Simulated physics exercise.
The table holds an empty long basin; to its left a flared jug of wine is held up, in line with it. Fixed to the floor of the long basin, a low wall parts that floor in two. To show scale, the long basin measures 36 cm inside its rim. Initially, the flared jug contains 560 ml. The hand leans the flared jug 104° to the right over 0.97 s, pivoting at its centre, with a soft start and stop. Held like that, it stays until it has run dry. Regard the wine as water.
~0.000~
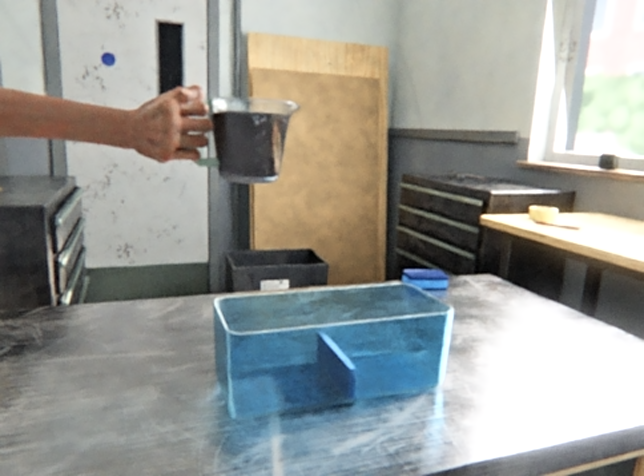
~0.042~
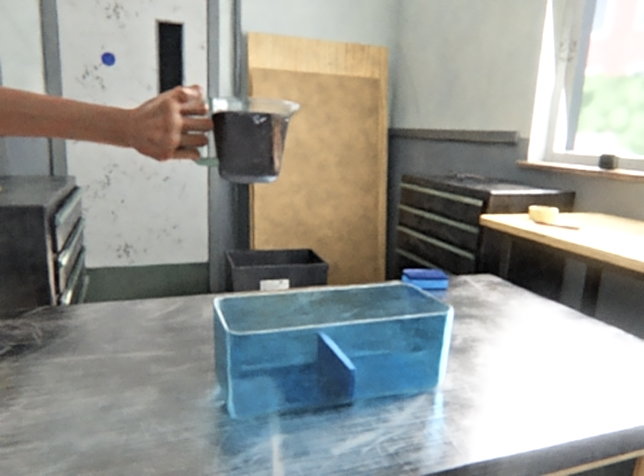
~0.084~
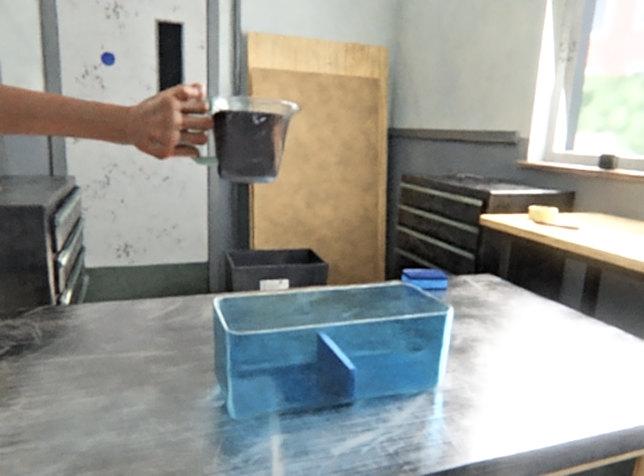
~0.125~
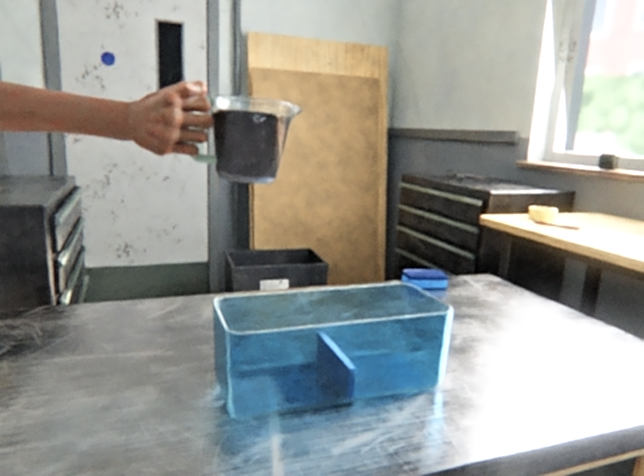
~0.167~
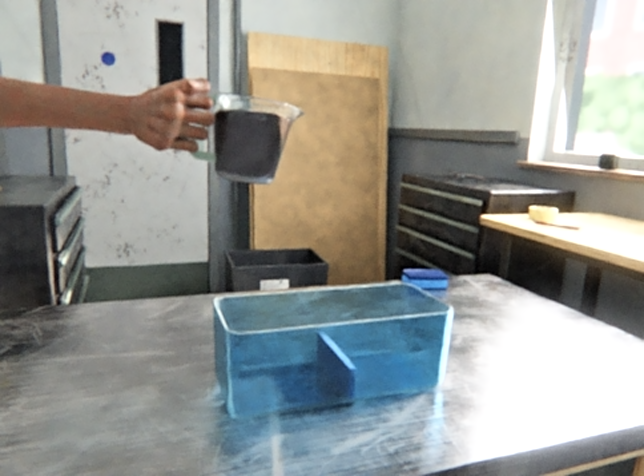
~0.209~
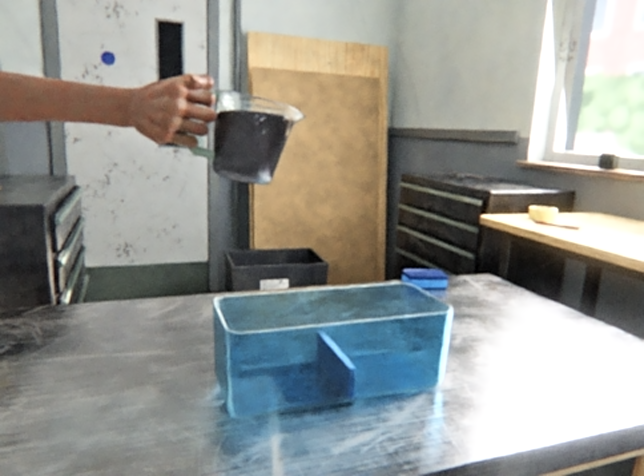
The clip opens on a hand holding a flared jug of dark liquid above and to the left of a long blue-tinted basin, divided by a low wall, on a table. The jug stays upright at first, then the hand slowly leans it slightly to the right, its rim dipping toward the basin's side.
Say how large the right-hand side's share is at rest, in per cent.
Its share is roughly 73 per cent.
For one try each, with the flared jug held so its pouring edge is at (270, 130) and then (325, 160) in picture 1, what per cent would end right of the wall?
5 in a hundred, followed by 90 in a hundred.
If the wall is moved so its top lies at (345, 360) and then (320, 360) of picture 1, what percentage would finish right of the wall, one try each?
Try 1: 50 %; try 2: 90 %.
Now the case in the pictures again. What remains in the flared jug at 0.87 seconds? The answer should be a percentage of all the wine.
I reckon near 14 per cent still sits there.
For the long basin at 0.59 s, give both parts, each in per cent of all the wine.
Lab note: Left near 0 %, right near 2.
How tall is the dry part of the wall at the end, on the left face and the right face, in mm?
The left comes to roughly 46 mm and the right to roughly 34 mm.
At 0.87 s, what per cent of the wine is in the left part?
I'd put it at close to 3 %.
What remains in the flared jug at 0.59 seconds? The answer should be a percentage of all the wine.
Close to 70 percent of the liquid remains at that time.
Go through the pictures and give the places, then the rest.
In the first picture, it leans 0°; its right rim is at (300, 106); the wine meets the walls at (212, 112) and (286, 116); the long basin's rim runs from (220, 316) to (431, 297); the wall's top is at (335, 349).
In the second picture, it leans 0°; its right rim is at (301, 106); the wine meets the walls at (212, 112) and (286, 116).
In the third picture, it leans 2°; its right rim is at (301, 107); the wine meets the walls at (213, 111) and (286, 116).
In the fourth picture, it leans 4°; its right rim is at (302, 110); the wine meets the walls at (214, 111) and (287, 117).
In the fifth picture, it leans 7°; its right rim is at (304, 113); the wine meets the walls at (216, 111) and (289, 118).
In the sixth picture, it leans 11°; its right rim is at (306, 117); the wine meets the walls at (217, 112) and (291, 118).
Then, 0.59 s in, the tilt is 69° and 70 per cent is still to pour, 0 is left of the wall and 2 right of it.
Then, 0.87 s in, the tilt is 101° and 15 per cent is still to pour, 3 is left of the wall and 49 right of it.
Then, 1.15 s in, the tilt is 104° and 0 per cent is still to pour, 22 is left of the wall and 73 right of it.
Then, 1.47 s in, the tilt is 104° and 0 per cent is still to pour, 25 is left of the wall and 73 right of it.
Finally, 25 per cent lies left of the wall, 73 right of it and 2 outside.
